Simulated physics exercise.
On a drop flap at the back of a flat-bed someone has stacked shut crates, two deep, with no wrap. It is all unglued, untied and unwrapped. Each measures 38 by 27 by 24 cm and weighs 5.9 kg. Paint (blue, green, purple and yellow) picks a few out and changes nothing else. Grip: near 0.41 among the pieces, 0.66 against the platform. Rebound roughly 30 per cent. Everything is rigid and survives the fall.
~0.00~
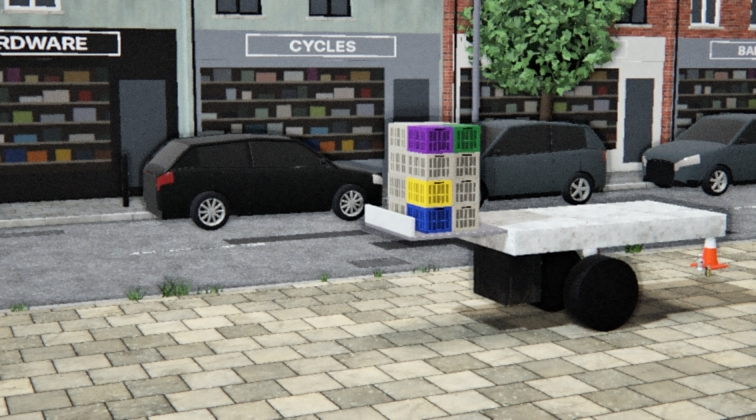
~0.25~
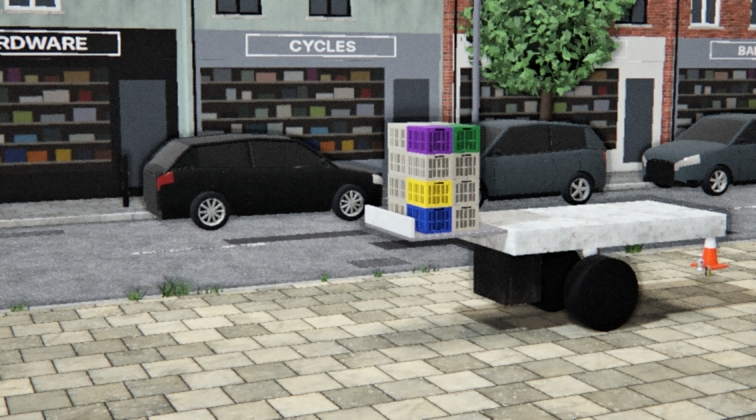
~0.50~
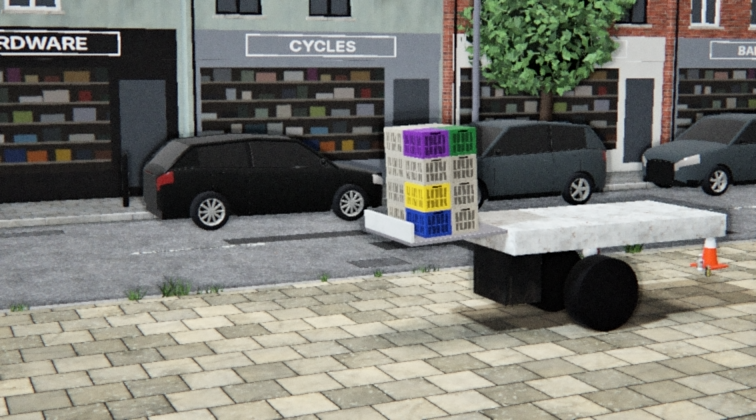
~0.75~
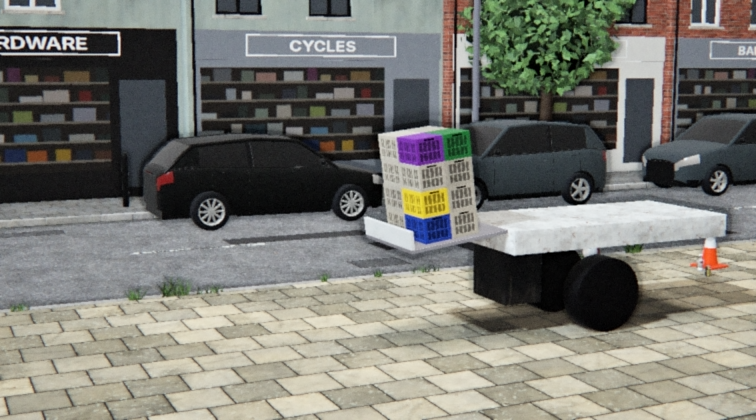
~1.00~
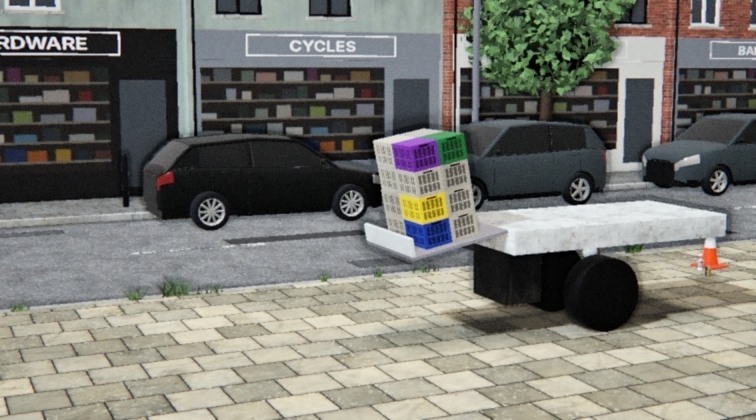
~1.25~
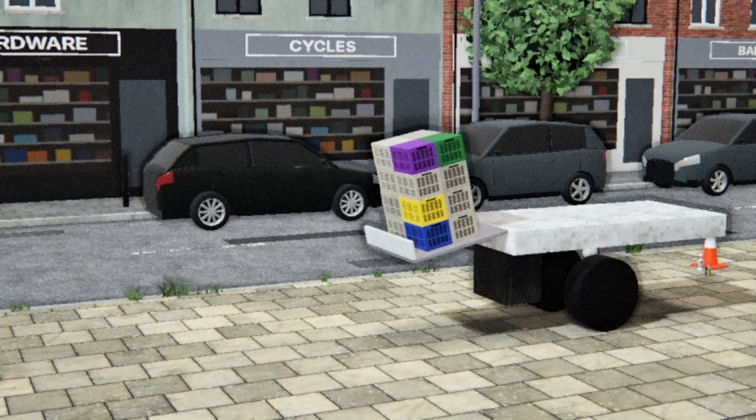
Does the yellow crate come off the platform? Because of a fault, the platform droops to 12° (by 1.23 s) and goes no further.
No.
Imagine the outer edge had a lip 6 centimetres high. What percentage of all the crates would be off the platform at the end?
0 %.
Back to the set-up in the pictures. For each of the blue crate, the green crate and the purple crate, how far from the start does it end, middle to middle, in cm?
From start to finish: Blue 10, green 20, purple 20 centimetres.
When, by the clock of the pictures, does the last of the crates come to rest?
Close to 2.0 s.
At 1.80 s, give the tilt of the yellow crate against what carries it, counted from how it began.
About 0°.
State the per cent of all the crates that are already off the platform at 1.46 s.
0 per cent.
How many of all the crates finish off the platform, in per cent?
0 %.
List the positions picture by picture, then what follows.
In the first picture (places mark the middle of the side facing us; leans and shifts are taken against what carries them), platform's outer corner (413, 239) slope 0°; yellow crate (439, 194); blue crate (439, 220); purple crate (440, 140); nothing disturbed.
The second picture shows platform's outer corner (413, 239) slope 0°; yellow crate (439, 194).
The third picture shows platform's outer corner (413, 245) slope 3°; yellow crate (437, 198).
The fourth picture shows platform's outer corner (414, 252) slope 7°; yellow crate (435, 203).
The fifth picture shows platform's outer corner (415, 259) slope 11°; yellow crate (433, 208).
The sixth picture shows platform's outer corner (415, 261) slope 12°; yellow crate (433, 210); green crate (451, 151); purple crate (424, 159); nothing disturbed.
After 1.46 s, slope 12°; none of the 16 crates off the platform; yellow crate unmoved.
At rest (2.0 s), slope 12°; none of the 16 crates off the platform; yellow crate unmoved; green crate unmoved; blue crate unmoved. As the last picture would show them, middles, yellow crate near (423, 208), green crate near (441, 150).
